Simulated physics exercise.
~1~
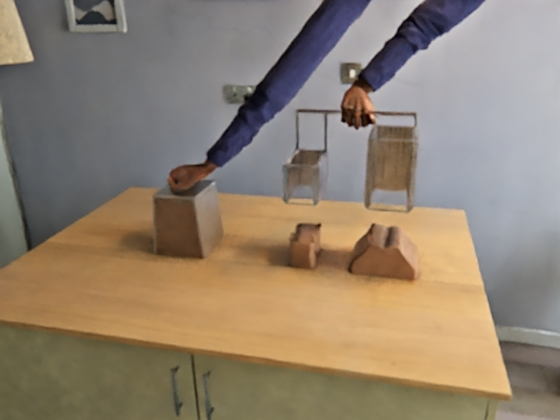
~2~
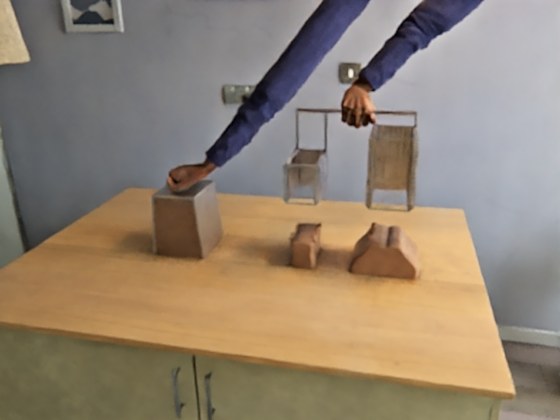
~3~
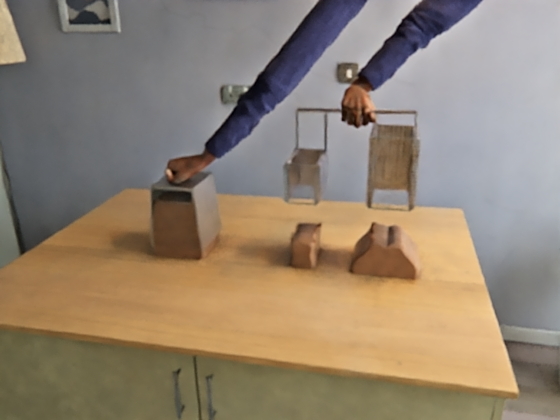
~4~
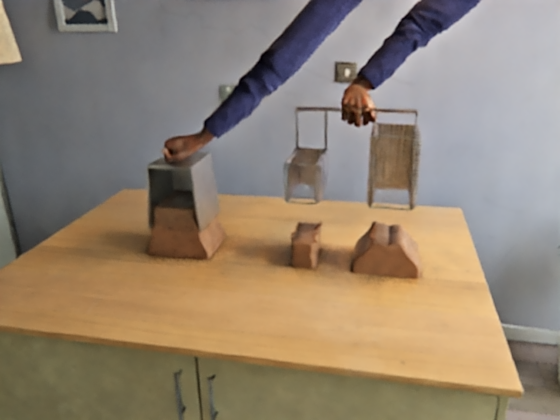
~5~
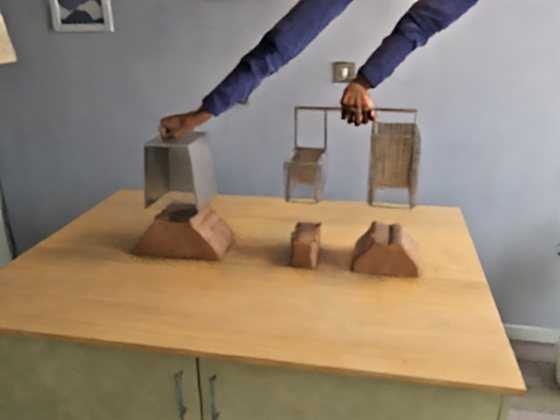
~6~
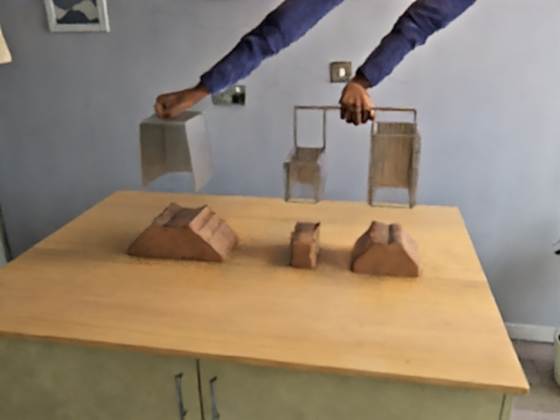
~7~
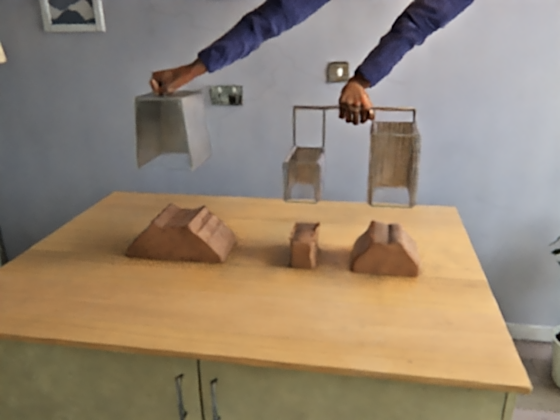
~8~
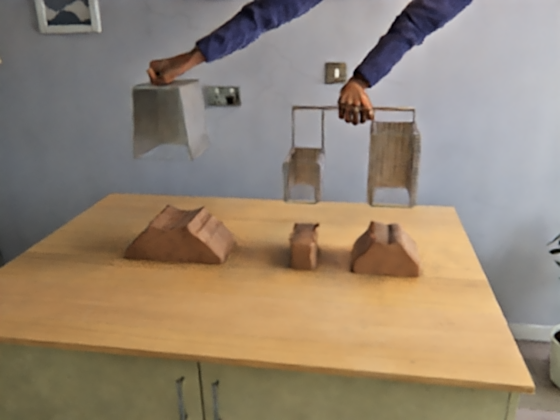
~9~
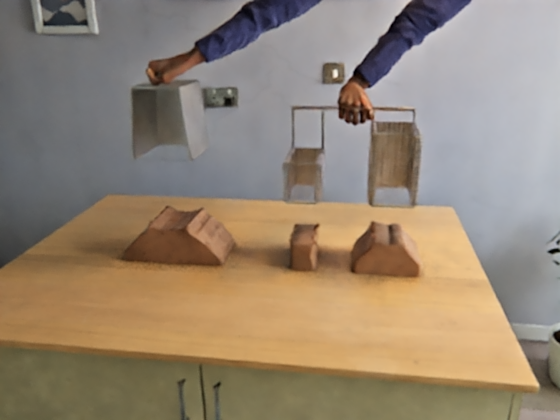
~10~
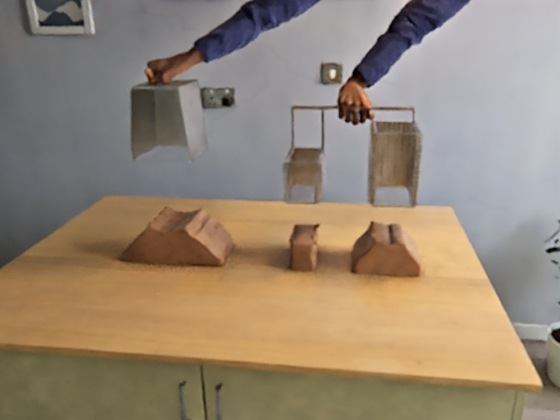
The clip opens on a wooden table where one hand rests on an upturned metal tin at the left, while the other holds up a frame with two smaller containers above two brown clay blocks. The left hand draws the tin upward, and brown clay shows beneath it. As the tin rises, the clay sinks and spreads outward at its base. The tin comes clear, leaving a low, wide mound with sloping sides and a notched top. The tin climbs a little further, then hangs still above the mound, which holds its slumped shape beside the two unchanged blocks.
